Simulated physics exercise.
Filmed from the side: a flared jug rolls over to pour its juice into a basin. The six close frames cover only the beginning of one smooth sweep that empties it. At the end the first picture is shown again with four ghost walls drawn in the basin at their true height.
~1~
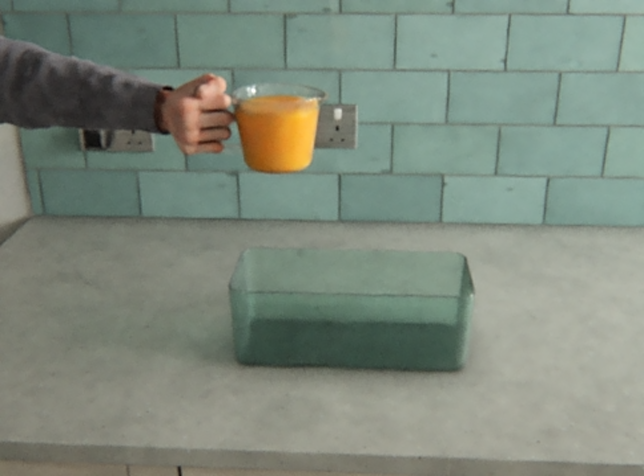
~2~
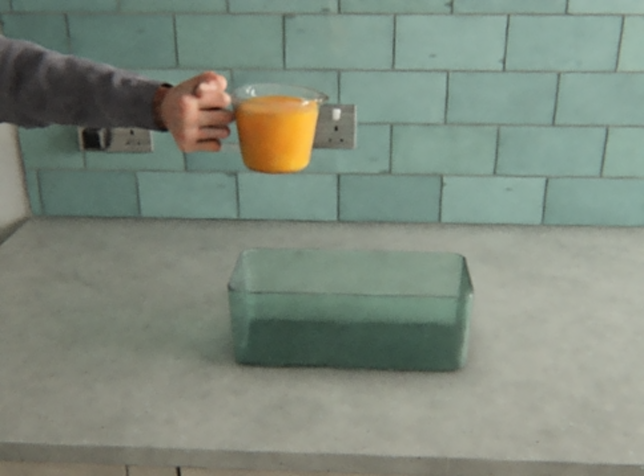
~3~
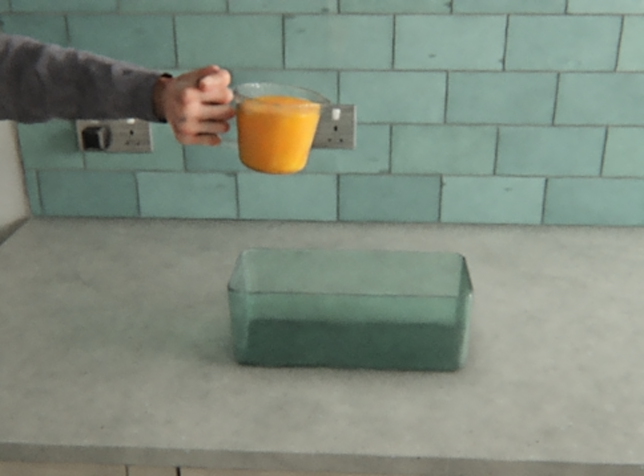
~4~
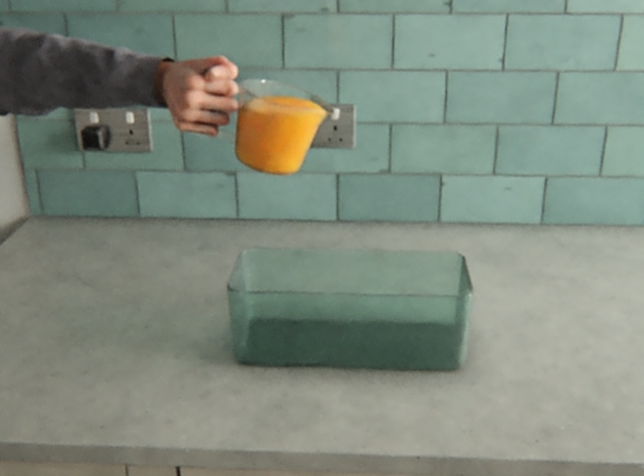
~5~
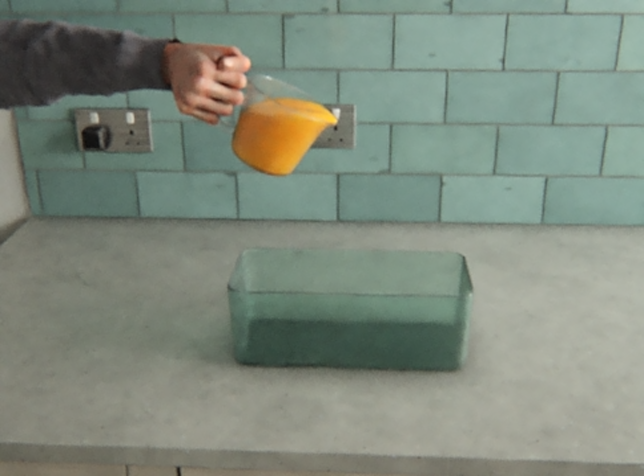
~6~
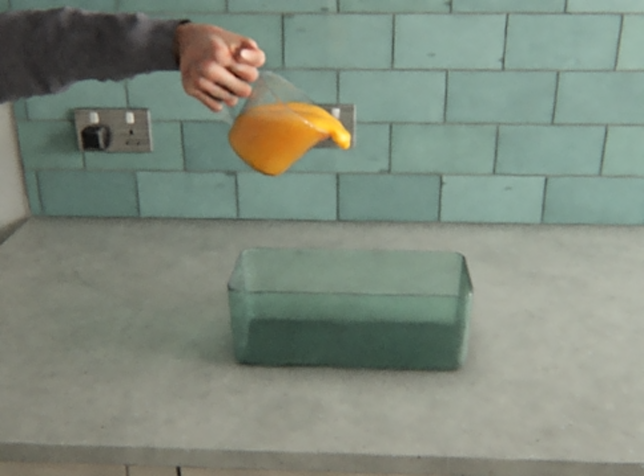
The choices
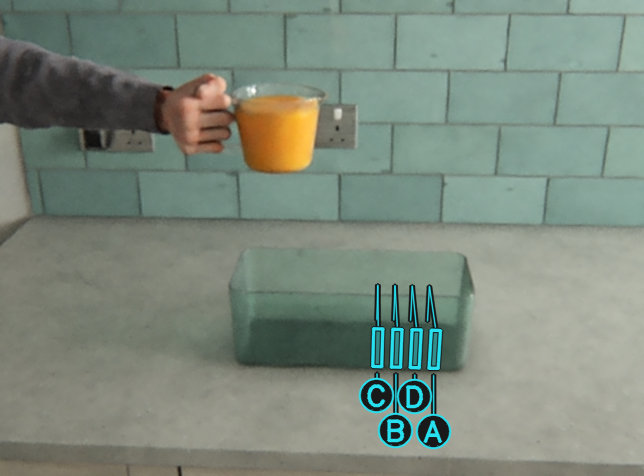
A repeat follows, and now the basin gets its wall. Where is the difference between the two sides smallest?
The best place is C.
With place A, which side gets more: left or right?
More ends on the left.
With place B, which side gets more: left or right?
More ends on the left.
In cyan, A at (433, 375); B at (395, 374); C at (377, 373); D at (414, 374).
With A, about 95 % ends left of the wall and 2 % right of it; 3 % is lost outside.
With B, about 84 % ends left of the wall and 10 % right of it; 6 % is lost outside.
With C, about 51 % ends left of the wall and 47 % right of it.
With D, about 94 % ends left of the wall and 3 % right of it; 4 % is lost outside.
